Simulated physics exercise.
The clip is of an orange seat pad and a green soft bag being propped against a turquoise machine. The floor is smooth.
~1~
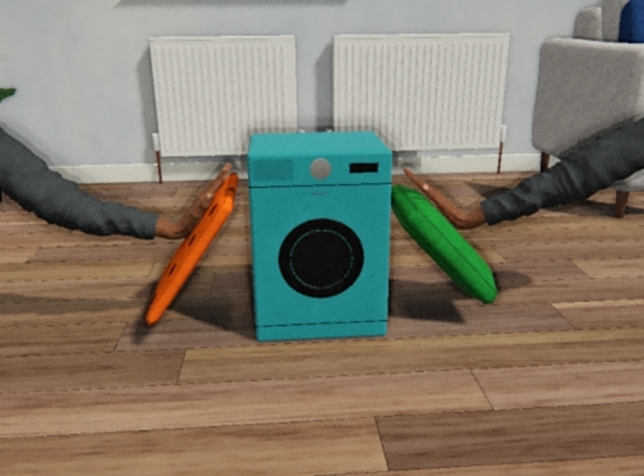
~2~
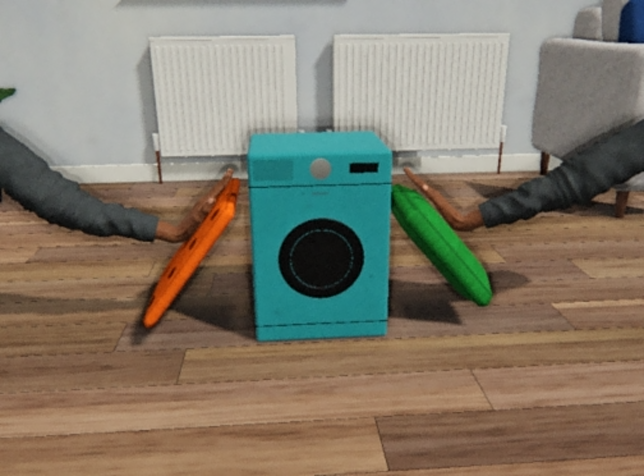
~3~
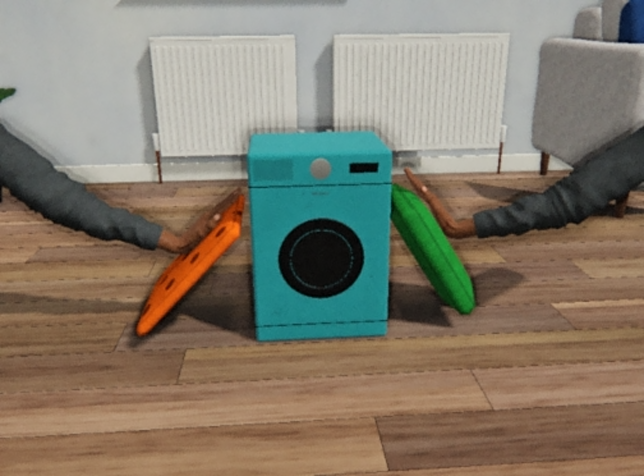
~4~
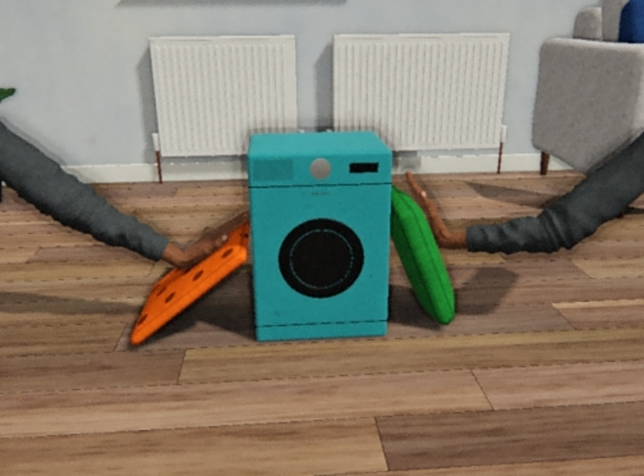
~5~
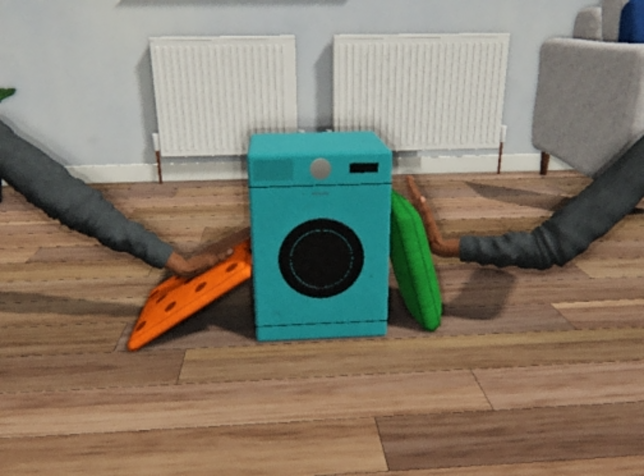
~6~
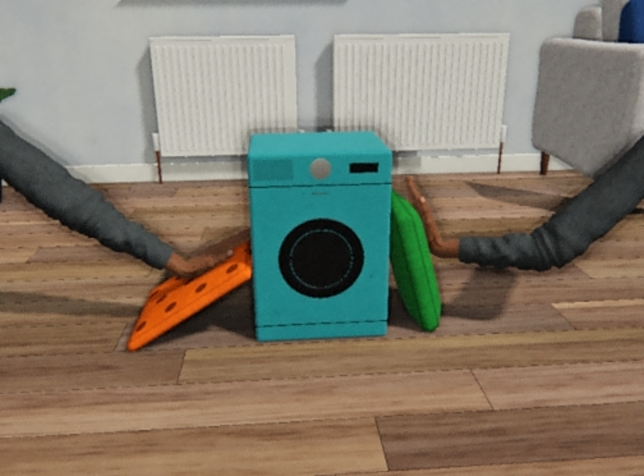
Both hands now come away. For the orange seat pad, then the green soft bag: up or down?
The orange seat pad slumps to the floor, the green soft bag remains propped up.
Then, 0.26 s past the final frame, seat pad flat on the floor near (190, 307); soft bag still up near (407, 258).
Then, 0.44 s past the final frame, seat pad flat on the floor near (190, 314); soft bag still up near (408, 258).
When it is over, seat pad flat on the floor near (189, 314); soft bag still up near (407, 258). The orange seat pad slides down flat and the green soft bag keeps leaning.
